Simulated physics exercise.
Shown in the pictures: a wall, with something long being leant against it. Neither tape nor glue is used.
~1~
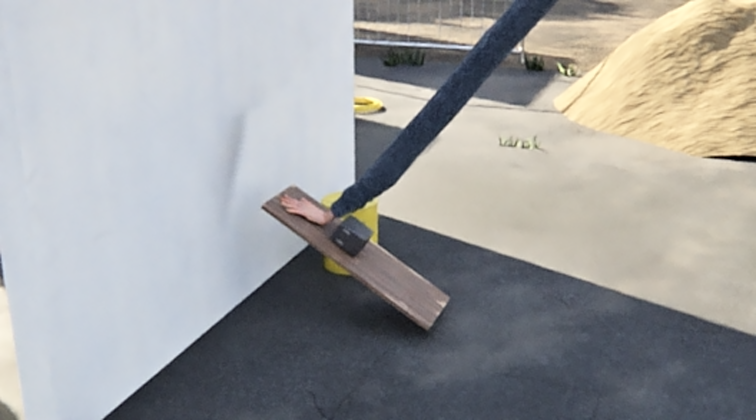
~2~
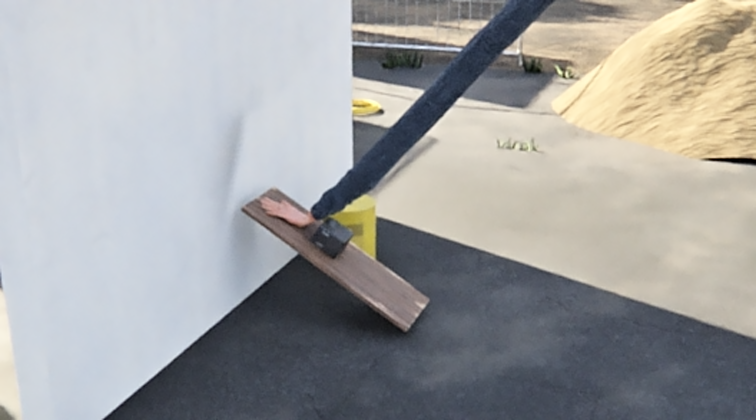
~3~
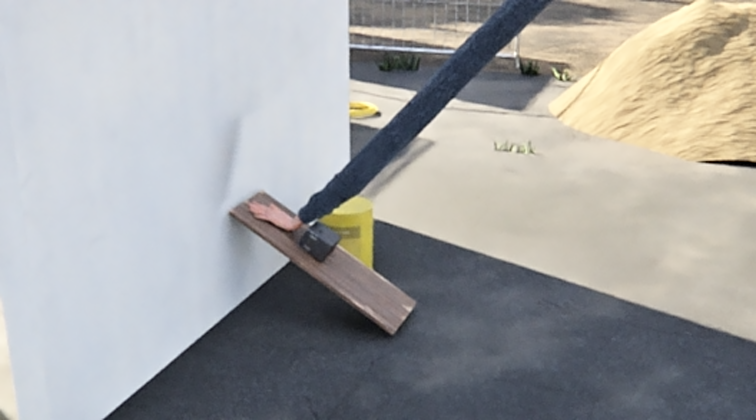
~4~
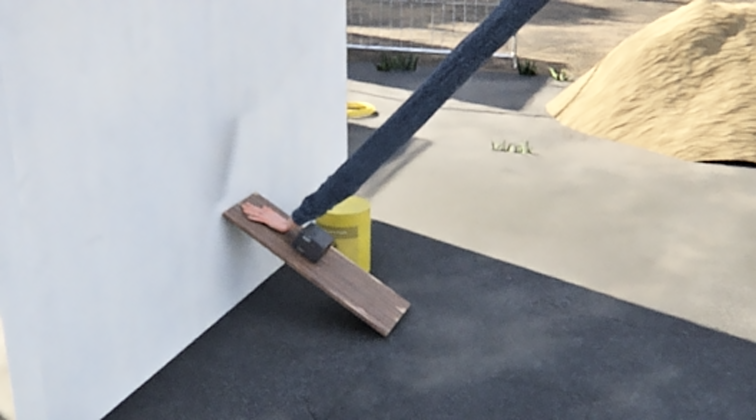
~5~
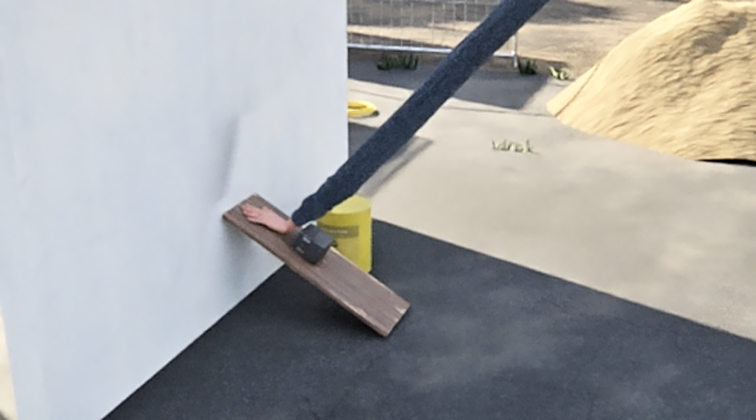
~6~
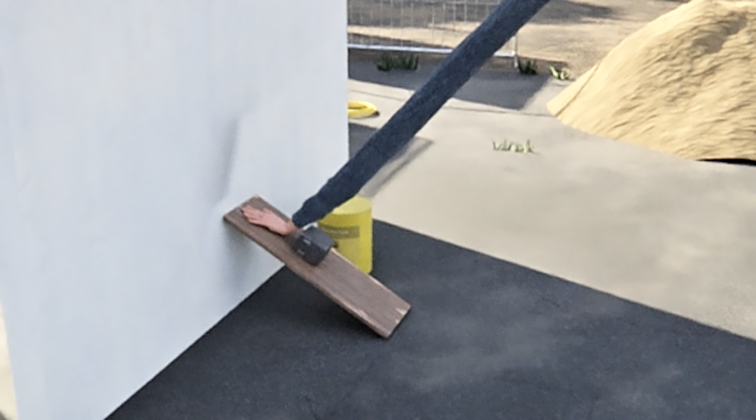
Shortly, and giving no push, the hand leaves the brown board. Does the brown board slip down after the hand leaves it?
Shifts.
Then, 0.30 s after the last picture, brown board sunk by 12° near (326, 281).
Then, 0.40 s after the last picture, brown board sunk by 29° near (333, 309).
Then, 0.70 s after the last picture, brown board sunk by 31° near (334, 310).
At rest, moved from the start, brown board; yellow pail in place. Seen from the same camera at the end, brown board near (334, 312). The board slips out.
